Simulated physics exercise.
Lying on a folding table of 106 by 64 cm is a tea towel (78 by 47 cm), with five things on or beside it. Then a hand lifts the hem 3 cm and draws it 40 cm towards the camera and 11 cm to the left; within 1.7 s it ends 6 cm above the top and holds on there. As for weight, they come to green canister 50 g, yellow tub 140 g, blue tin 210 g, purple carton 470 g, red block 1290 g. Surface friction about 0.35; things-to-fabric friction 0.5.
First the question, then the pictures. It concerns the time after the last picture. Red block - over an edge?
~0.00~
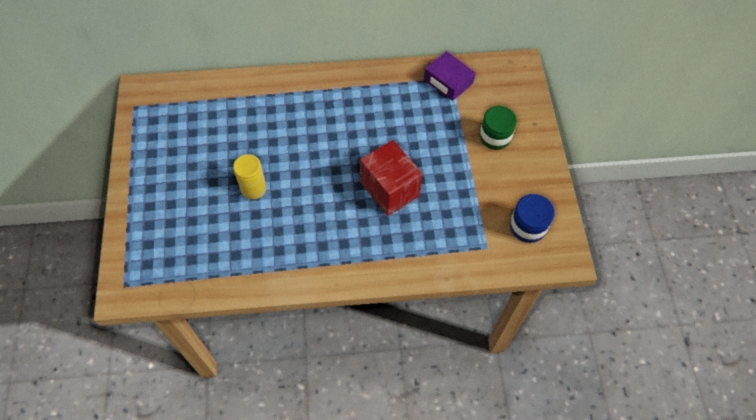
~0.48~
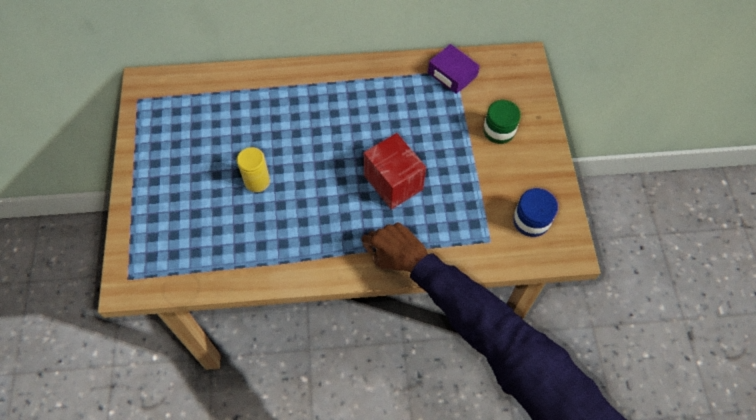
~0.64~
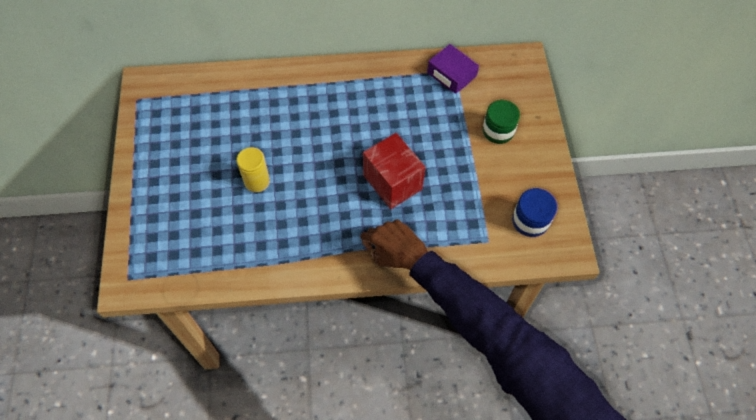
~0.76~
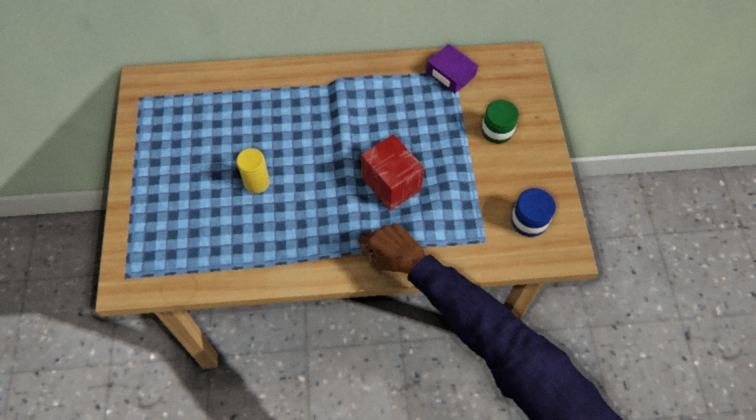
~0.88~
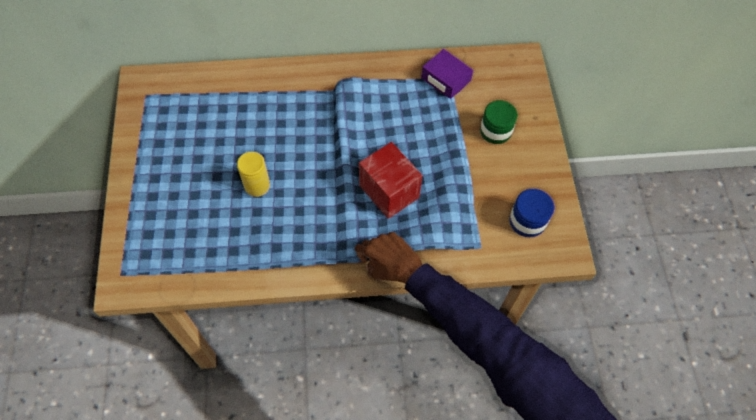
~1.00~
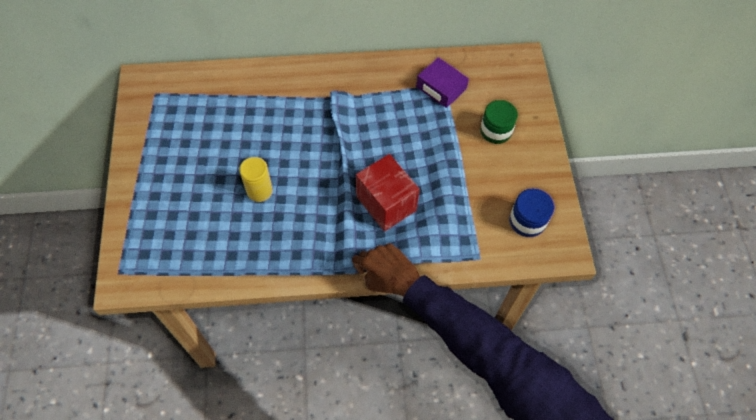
I think it's a goner.
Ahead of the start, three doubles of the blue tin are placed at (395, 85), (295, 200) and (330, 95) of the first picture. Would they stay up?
Respectively, the copies end as follows: Still in place, gone from the top, still in place.
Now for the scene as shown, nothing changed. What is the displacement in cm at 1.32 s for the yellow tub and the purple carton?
The yellow tub is 10 cm out, the purple carton 15 cm.
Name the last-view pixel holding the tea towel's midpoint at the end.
I'd point to about (308, 329).
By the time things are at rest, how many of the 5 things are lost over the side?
All told, 2.
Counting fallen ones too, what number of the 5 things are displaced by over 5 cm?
All told, 3.
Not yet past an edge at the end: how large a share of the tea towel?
Around 15 percent.
At 1.3 s, 90 % of the tea towel is still over the top; red block 16 cm off its start, purple carton 15 cm off its start, yellow tub 12 cm off its start.
At 1.7 s, 65 % of the tea towel is still over the top; red block 30 cm off its start, purple carton 28 cm off its start, yellow tub 25 cm off its start.
At 2.0 s, 45 % of the tea towel is still over the top; red block over the edge, purple carton 45 cm off its start at (403, 224), yellow tub over the edge.
At 2.3 s, 15 % of the tea towel is still over the top; red block over the edge, yellow tub over the edge, purple carton 49 cm off its start.
At 3.9 s, 15 % of the tea towel is still over the top; red block over the edge, yellow tub over the edge, purple carton 49 cm off its start at (399, 238).
